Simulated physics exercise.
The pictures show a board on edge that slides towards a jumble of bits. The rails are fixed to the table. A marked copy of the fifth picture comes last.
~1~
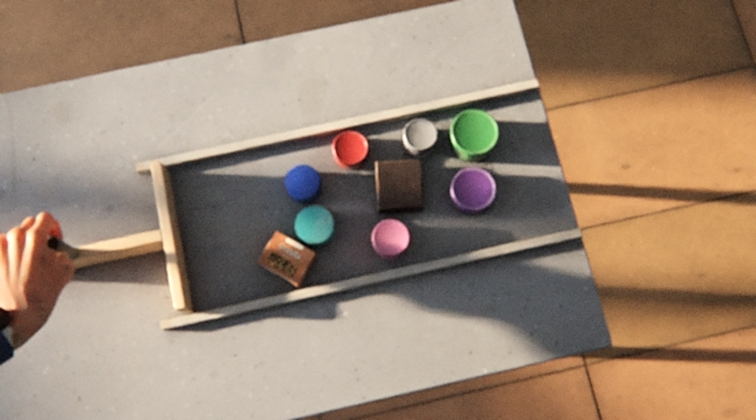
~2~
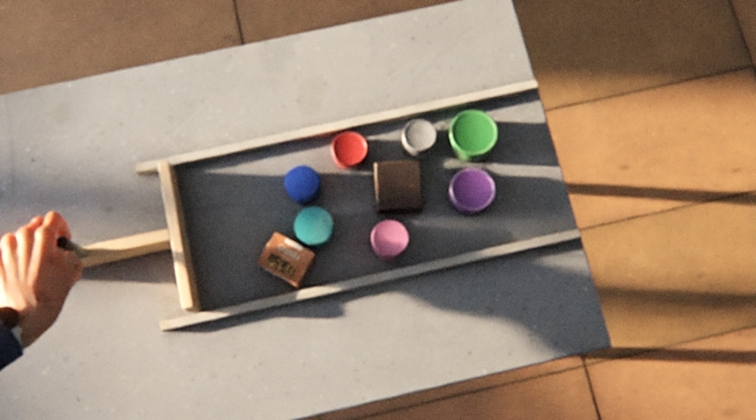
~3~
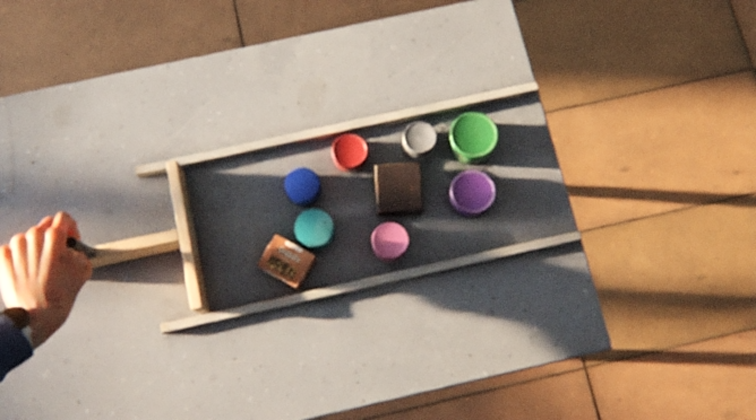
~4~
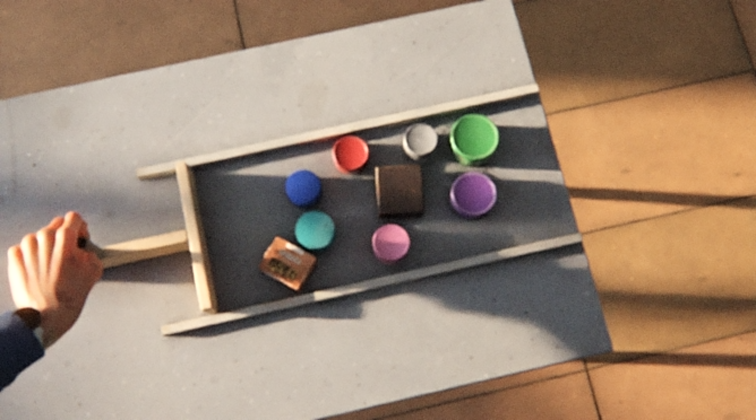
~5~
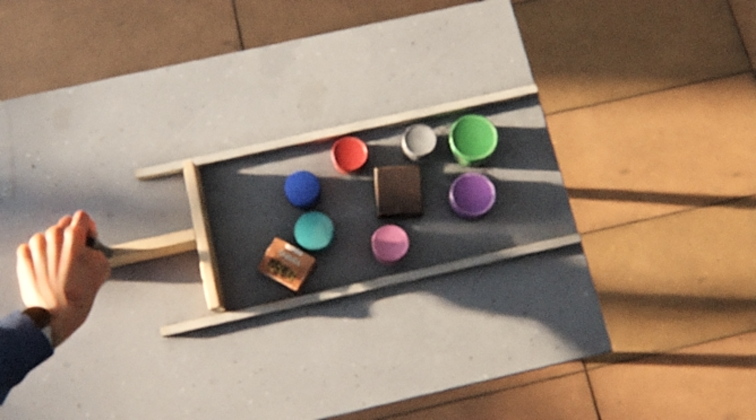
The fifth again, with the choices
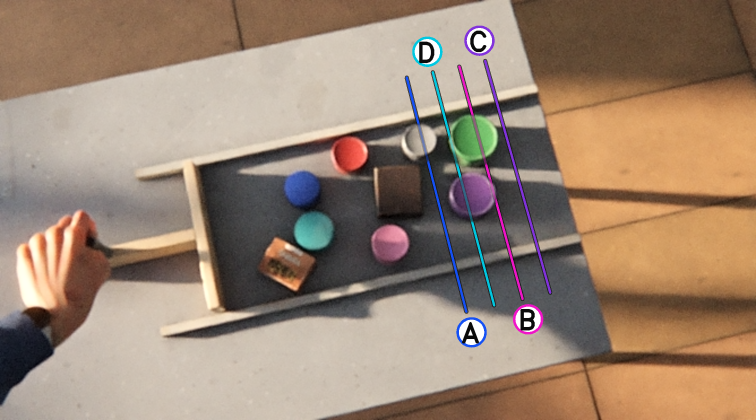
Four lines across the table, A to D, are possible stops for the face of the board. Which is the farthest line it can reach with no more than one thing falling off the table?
Stop at D.
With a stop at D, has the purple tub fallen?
Yes.
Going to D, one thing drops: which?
It is the purple tub.
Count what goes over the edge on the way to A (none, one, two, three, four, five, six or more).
The count is none.
On the marked copy, A at (435, 191); B at (490, 179); C at (517, 173); D at (462, 185).
With D. Early on, board (295, 212); orange packet (341, 257); blue pot (314, 188).
Further on, board (389, 191); purple tub (501, 189); green tub (480, 138).
At the end, board (461, 175); purple tub over the edge; green tub (531, 115); one fallen.
As for the rest, A is within the limit but short; B drops two; C drops five.
